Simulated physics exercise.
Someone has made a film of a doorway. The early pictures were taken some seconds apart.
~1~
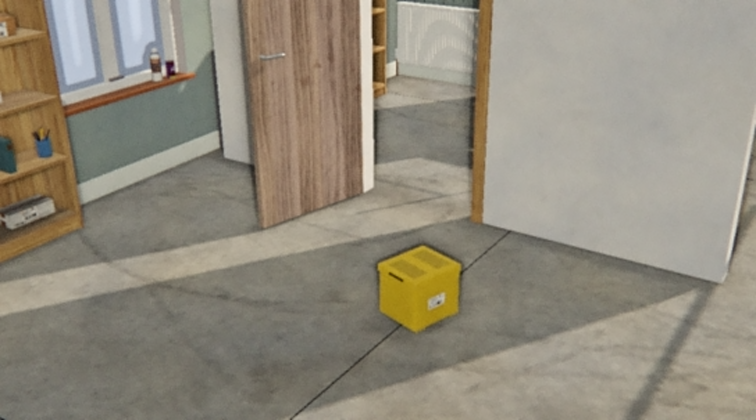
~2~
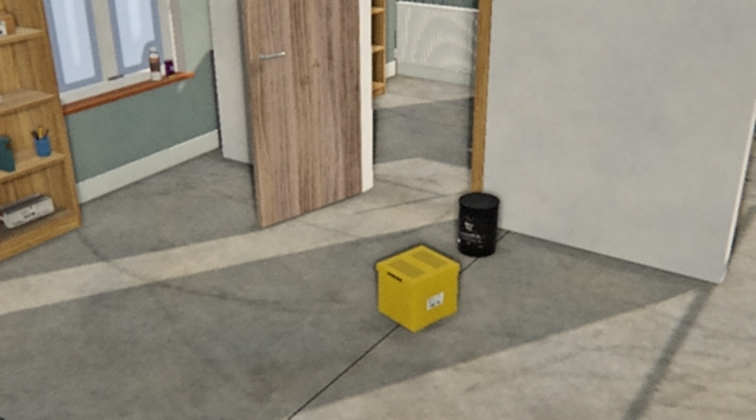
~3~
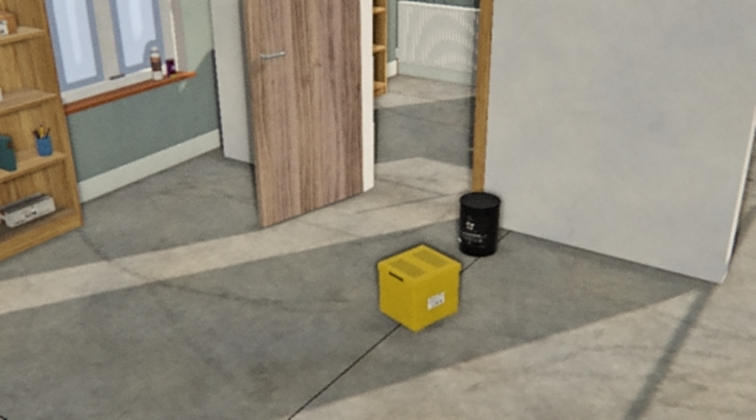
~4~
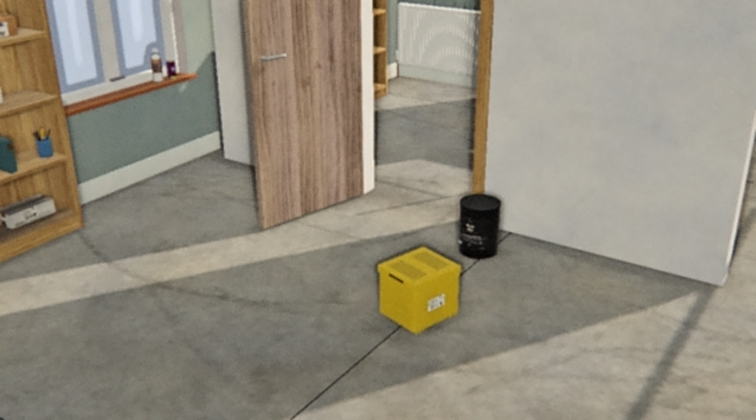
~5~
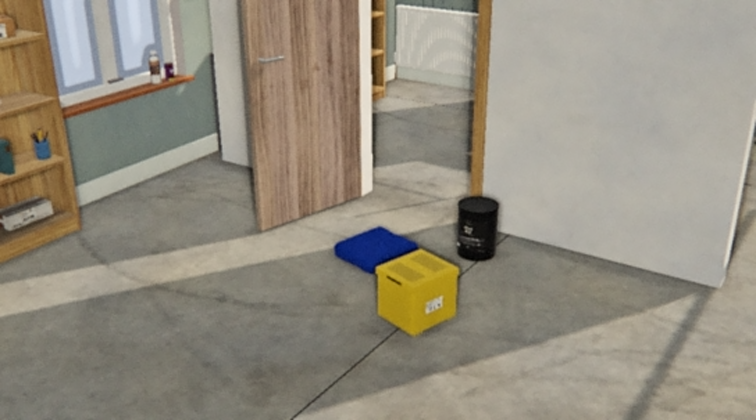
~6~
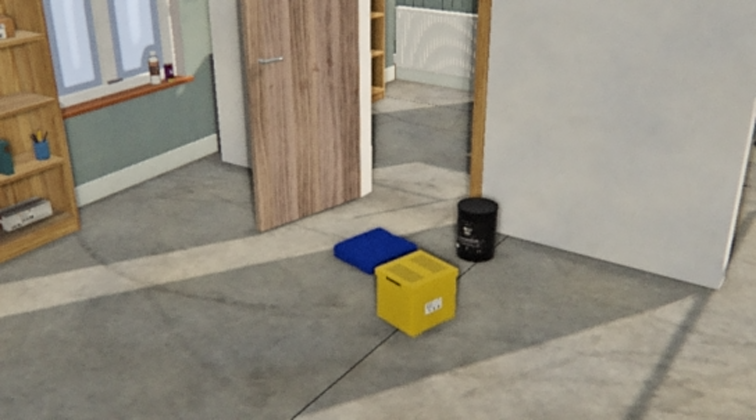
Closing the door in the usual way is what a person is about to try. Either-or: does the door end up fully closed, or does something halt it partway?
The door fits into its frame.
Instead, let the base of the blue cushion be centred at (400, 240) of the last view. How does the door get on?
The door is obstructed after that.
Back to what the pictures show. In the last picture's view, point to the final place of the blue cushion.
It finishes at around (413, 260).
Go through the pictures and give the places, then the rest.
In the first picture, door wide open and still.
In the second picture, door wide open and still; black pail (478, 225); yellow tote (418, 289).
In the third picture, door wide open and still; black pail (479, 225); yellow tote (419, 288).
In the fourth picture, door wide open and still; black pail (479, 227); yellow tote (419, 290).
In the fifth picture, door wide open and still; black pail (477, 229); yellow tote (417, 292).
In the sixth picture, door wide open and still; blue cushion (375, 250); black pail (477, 230).
Then, 0.60 s later than the last frame, open by 79°.
Then, 0.90 s later than the last frame, open by 57°; blue cushion moved a little near (386, 253).
Then, 1.10 s later than the last frame, open by 43°; blue cushion moved a little near (405, 258).
Then, 1.50 s later than the last frame, open by 13°; blue cushion moved about its own width near (413, 260).
When it is over, open by 0°; moved from the start, blue cushion; the other 2 as before. End places, in pixels of the last picture, blue cushion near (413, 260).
